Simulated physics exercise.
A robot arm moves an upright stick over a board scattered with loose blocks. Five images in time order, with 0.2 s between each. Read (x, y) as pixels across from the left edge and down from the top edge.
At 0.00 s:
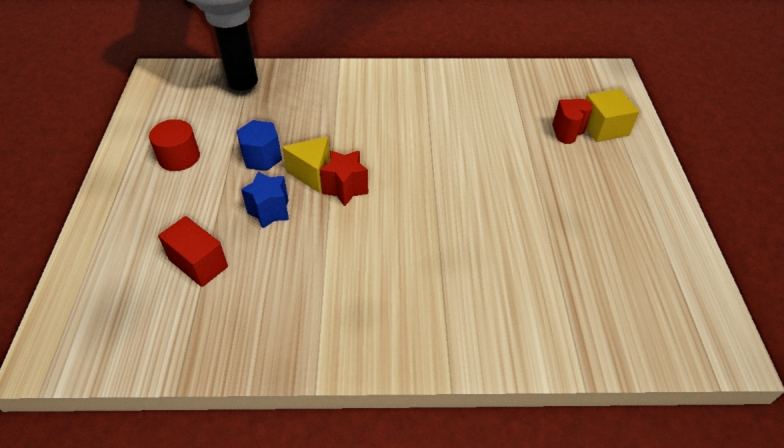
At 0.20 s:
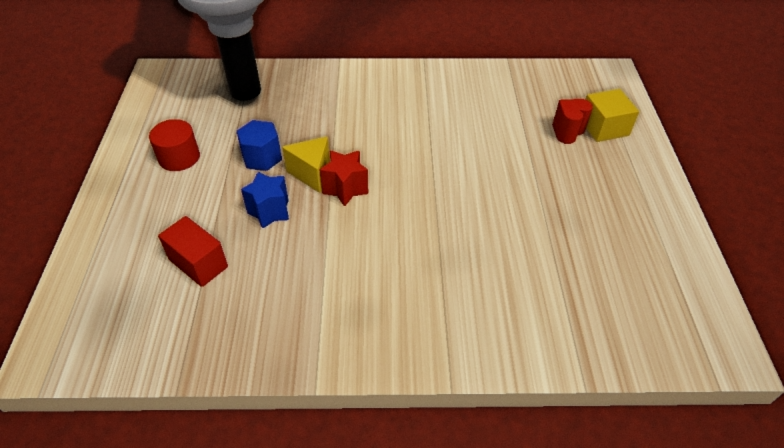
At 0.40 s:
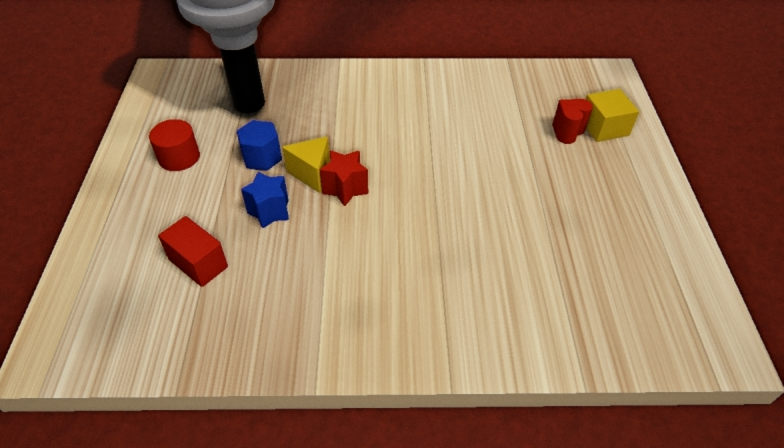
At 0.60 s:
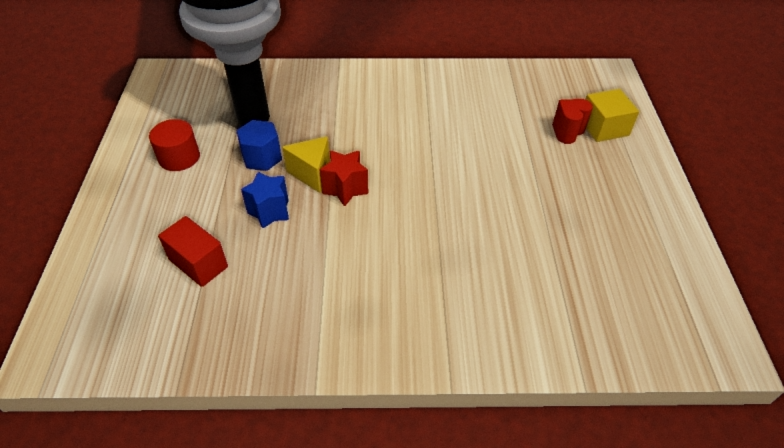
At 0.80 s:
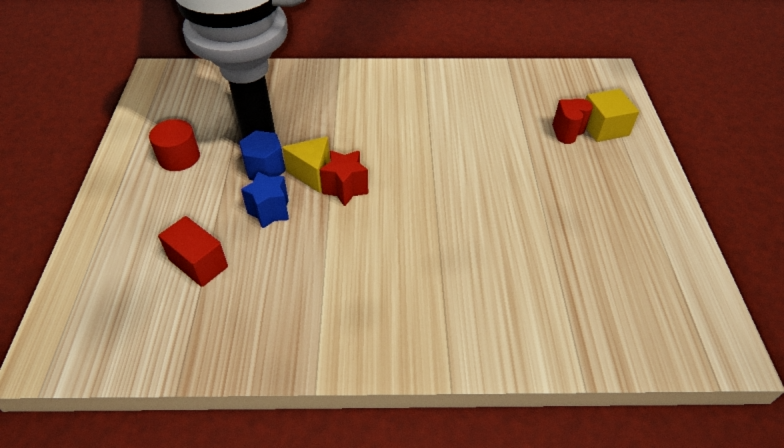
On a wooden board, a robot arm lowering its black stick toward scattered blocks and nudging a blue block slightly toward a blue star.
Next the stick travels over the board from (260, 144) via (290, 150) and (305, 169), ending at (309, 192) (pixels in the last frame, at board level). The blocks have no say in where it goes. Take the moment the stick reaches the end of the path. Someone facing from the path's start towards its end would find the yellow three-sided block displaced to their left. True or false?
Answer: False.
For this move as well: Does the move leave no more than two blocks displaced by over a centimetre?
Yes, that is how it ends up.
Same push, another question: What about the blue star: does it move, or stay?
That one stays where it is.
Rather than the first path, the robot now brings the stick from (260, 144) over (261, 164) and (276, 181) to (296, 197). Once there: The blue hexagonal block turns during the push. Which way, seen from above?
Seen from overhead, it turns clockwise.
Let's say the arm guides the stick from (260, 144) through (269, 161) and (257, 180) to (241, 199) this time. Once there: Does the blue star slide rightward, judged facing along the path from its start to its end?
No, I don't think so.
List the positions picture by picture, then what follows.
Lower end of the stick at (243, 82), tops of blocks, blue hexagonal block at (257, 132), blue star at (265, 187), yellow three-sided block at (309, 150), red star at (344, 163), in the first frame.
Stick at (246, 92), blocks as before, in the second frame.
Stick at (249, 104), blocks as before, in the third frame.
Stick at (254, 118), blocks as before, in the fourth frame.
Stick at (259, 136), blue hexagonal block at (260, 143), blue star at (265, 187), yellow three-sided block at (309, 150), red star at (344, 163), in the fifth frame.
The first path, step by step. One third of the way, stick at (289, 142); blue hexagonal block at (261, 146).
Two thirds of the way, stick at (304, 161); blue hexagonal block at (261, 146); yellow three-sided block at (316, 163); red star at (351, 167), turned 15° anticlockwise.
At the end, stick at (308, 184); blue hexagonal block at (261, 146); blue star not moved; yellow three-sided block at (325, 187), turned 25° anticlockwise; red star at (358, 169), turned 30° anticlockwise.
